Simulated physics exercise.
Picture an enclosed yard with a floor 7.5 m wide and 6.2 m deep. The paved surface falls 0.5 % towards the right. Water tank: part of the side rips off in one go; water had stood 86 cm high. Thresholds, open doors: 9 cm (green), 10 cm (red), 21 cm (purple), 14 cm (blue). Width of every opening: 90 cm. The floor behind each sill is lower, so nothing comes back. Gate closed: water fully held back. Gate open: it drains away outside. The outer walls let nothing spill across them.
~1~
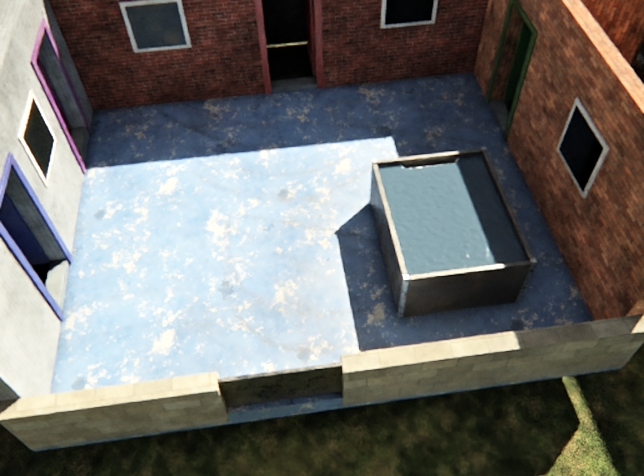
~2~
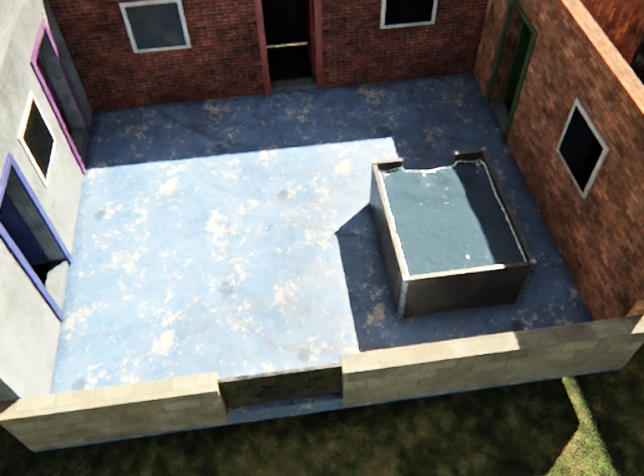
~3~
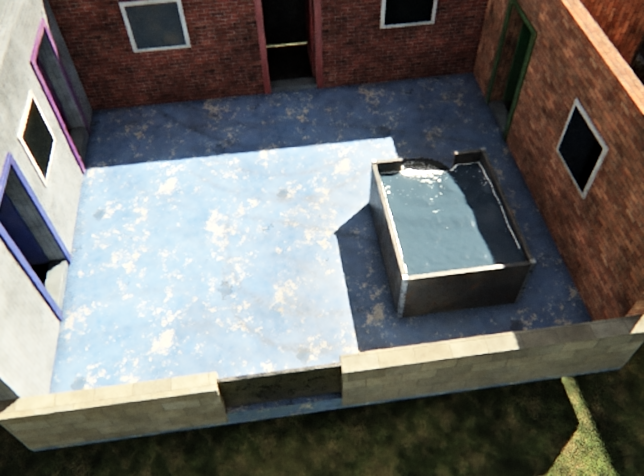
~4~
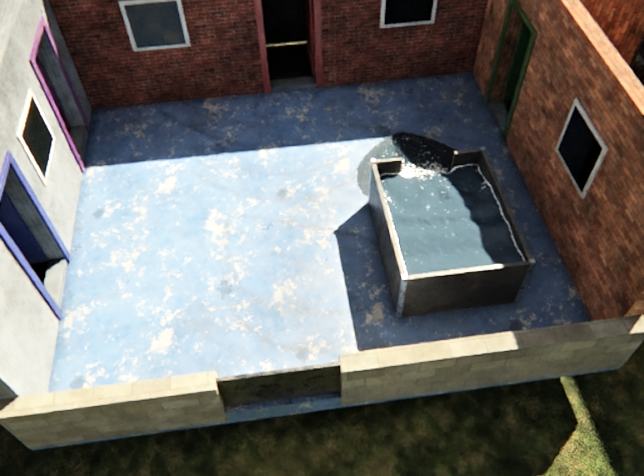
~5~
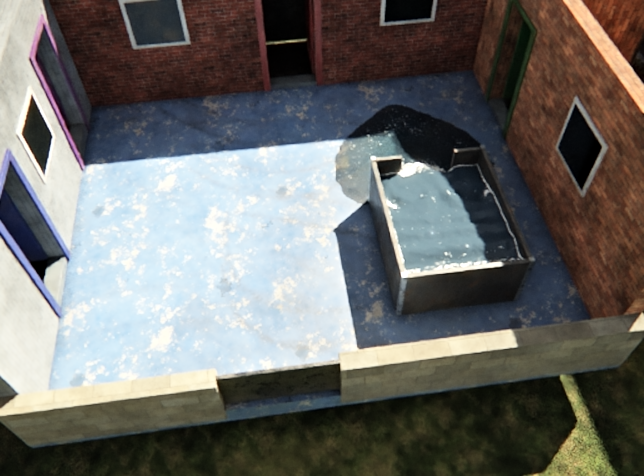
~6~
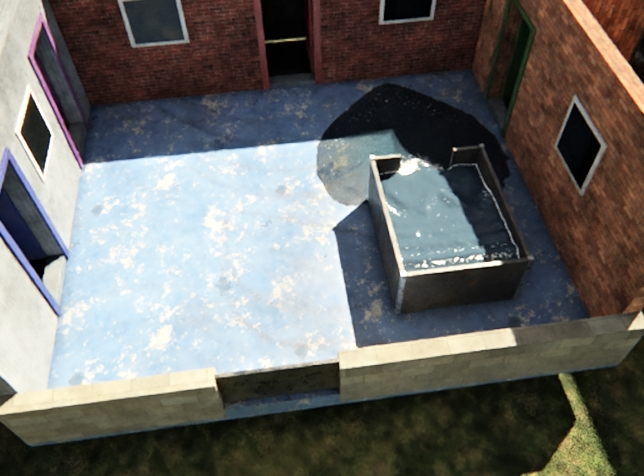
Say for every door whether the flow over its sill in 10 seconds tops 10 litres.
My prediction: Green door: The inflow ends up higher than the cap; red door: The inflow ends up higher than the cap; purple door: The inflow ends up lower than the cap; blue door: The inflow ends up lower than the cap.
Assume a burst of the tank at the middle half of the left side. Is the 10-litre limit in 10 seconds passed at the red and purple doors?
Red short, purple short.
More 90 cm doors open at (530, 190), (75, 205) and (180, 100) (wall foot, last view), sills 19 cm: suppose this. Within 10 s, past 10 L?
Less, less, less.
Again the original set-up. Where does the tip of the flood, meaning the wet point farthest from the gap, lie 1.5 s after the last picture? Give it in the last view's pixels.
(168, 98).
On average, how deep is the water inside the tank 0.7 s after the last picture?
The mean depth is around 59 cm.
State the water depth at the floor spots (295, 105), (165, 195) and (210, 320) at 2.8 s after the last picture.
Roughly 12, 0, 0 cm.
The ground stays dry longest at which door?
The answer is the blue door.
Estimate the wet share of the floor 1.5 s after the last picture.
30 %.
Then, 0.7 s after the last picture water covers 30 % of the floor and is deepest (47 cm) near (469, 70); green door 17 cm at the sill, 1 L in, red door 17 cm at the sill, 1 L in, purple door not reached, blue door not reached.
Then, 1.5 s after the last picture water covers 30 % of the floor and is deepest (39 cm) near (416, 75); green door 13 cm at the sill, 19 L in, red door 20 cm at the sill, 24 L in, purple door not reached, blue door not reached.
Then, 2.8 s after the last picture water covers 40 % of the floor and is deepest (24 cm) near (435, 123); green door 19 cm at the sill, 67 L in, red door 14 cm at the sill, 53 L in, purple door 11 cm at the sill, 0 L in, blue door not reached.
Then, 5.3 s after the last picture water covers 65 % of the floor and is deepest (19 cm) near (461, 70); green door 14 cm at the sill, 132 L in, red door 10 cm at the sill, 70 L in, purple door 16 cm at the sill, 0 L in, blue door 4 cm at the sill, 0 L in.
Then, 9.3 s after the last picture water covers 90 % of the floor and is deepest (14 cm) near (350, 375); green door 7 cm at the sill, 148 L in, red door 6 cm at the sill, 70 L in, purple door 8 cm at the sill, 0 L in, blue door 4 cm at the sill, 0 L in.
